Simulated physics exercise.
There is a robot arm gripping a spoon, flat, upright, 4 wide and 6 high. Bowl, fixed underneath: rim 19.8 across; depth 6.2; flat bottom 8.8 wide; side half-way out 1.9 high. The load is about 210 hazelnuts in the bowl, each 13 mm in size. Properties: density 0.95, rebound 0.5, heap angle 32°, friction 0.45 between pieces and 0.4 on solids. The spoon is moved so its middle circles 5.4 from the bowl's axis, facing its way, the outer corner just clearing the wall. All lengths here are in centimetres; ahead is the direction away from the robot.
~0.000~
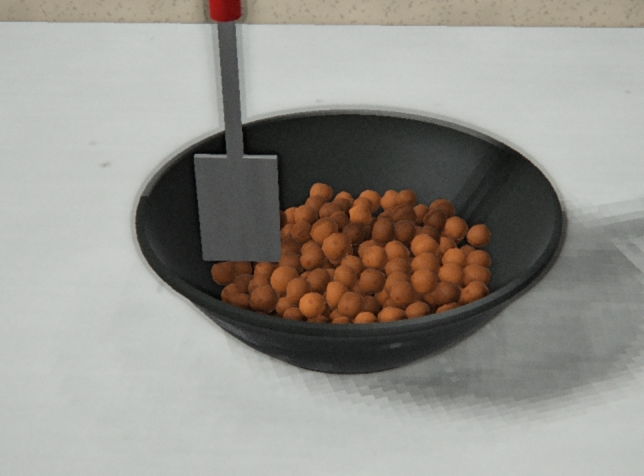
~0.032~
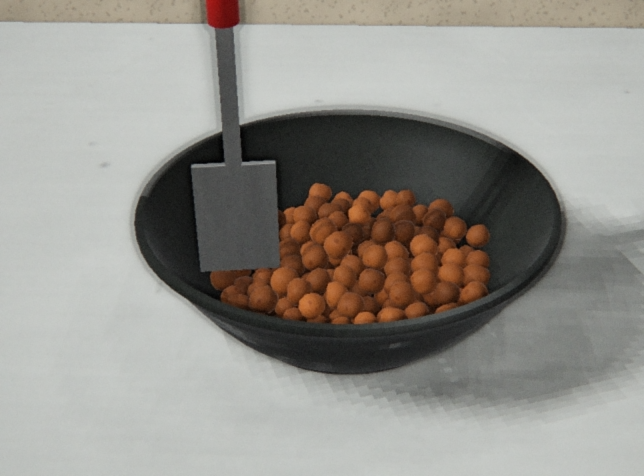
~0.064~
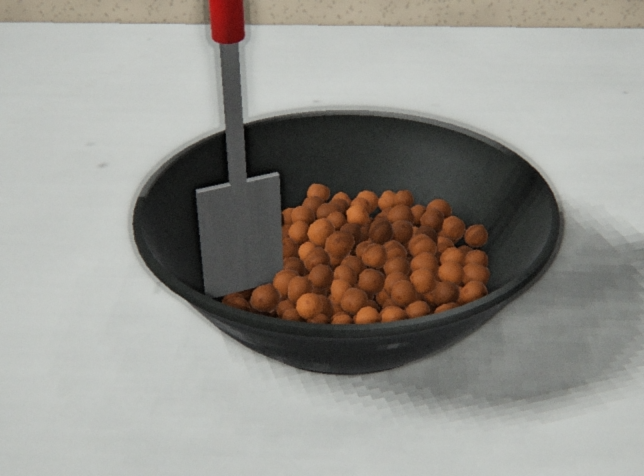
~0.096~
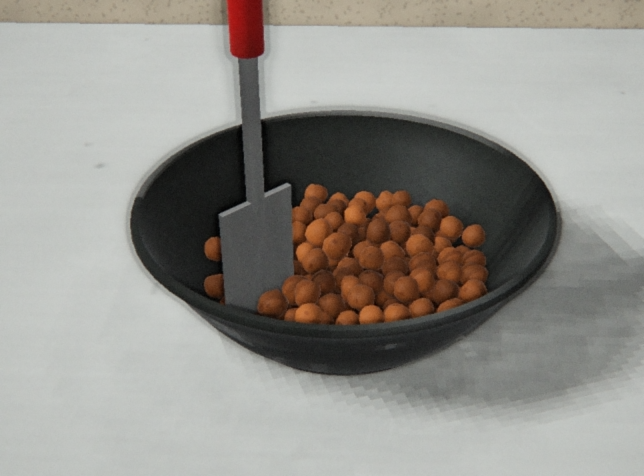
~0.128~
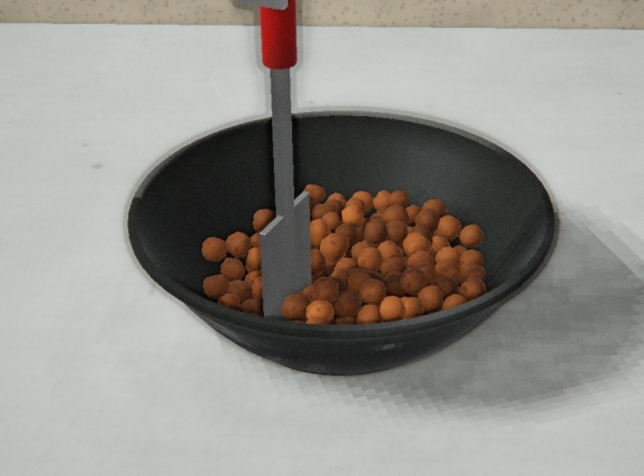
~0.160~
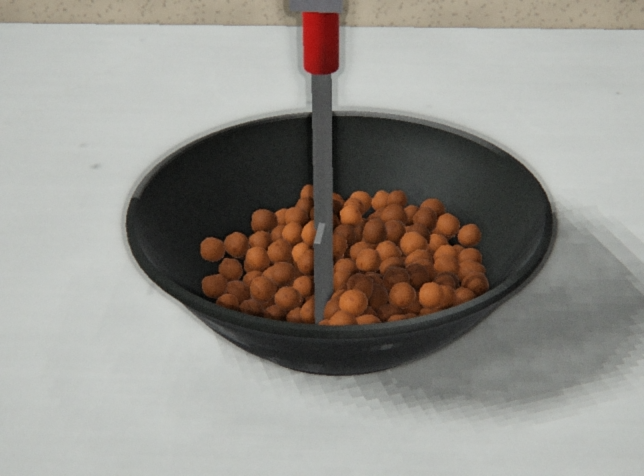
A flat metal spatula with a red handle lowers into the left side of a dark bowl of round brown nuts, then sweeps rightward through them, turning until its blade is edge-on near the middle. Nuts shift around the blade, and more show on the left behind it.
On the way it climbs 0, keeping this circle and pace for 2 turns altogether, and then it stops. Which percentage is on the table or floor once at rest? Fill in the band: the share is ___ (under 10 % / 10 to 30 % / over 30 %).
The share is 10 to 30 %.
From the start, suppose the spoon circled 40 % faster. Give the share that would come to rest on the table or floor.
35 %.
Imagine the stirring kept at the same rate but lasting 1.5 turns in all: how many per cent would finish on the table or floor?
Close to 15 in a hundred.
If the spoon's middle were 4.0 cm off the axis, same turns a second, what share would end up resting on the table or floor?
It would be near 5 per cent.
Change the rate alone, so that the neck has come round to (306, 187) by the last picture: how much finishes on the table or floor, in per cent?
Roughly 15 percent of it.
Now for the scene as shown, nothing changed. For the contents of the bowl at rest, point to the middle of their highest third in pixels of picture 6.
Near (249, 291).
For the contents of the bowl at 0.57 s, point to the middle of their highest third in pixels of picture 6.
About pixel (214, 220).
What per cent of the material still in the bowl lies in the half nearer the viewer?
I'd put it at roughly 60 per cent.
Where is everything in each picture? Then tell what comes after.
Spoon neck at (233, 128), 0° round; upper third of the load around (363, 252), from x 220 to 480, top at y 195; 207 in the bowl, in the first frame.
Spoon neck at (231, 135), 8° round; upper third of the load around (363, 252), from x 220 to 480, top at y 195, in the second frame.
Spoon neck at (236, 153), 27° round; upper third of the load around (357, 255), from x 220 to 475, top at y 195, in the third frame.
Spoon neck at (254, 170), 46° round; upper third of the load around (352, 259), from x 215 to 475, top at y 195, in the fourth frame.
Spoon neck at (284, 182), 66° round; upper third of the load around (359, 264), from x 215 to 470, top at y 195, in the fifth frame.
Spoon neck at (323, 188), 86° round; upper third of the load around (373, 270), from x 215 to 475, top at y 195; 207 in the bowl, in the sixth frame.
After 0.57 s, 334° round, highest piece 8 above the table; 191 in the bowl, 15 on the table or floor, 1 in flight or on the tool.
After 0.97 s, 223° round, highest piece 7 above the table; 174 in the bowl, 30 on the table or floor, 3 in flight or on the tool.
After 1.38 s, 0° round, highest piece 6 above the table; 173 in the bowl, 34 on the table or floor.
After 2.08 s, 0° round, highest piece 6 above the table; 173 in the bowl, 34 on the table or floor.
At rest, 173 in the bowl, 34 on the table or floor. That is 16 % on the table or floor.
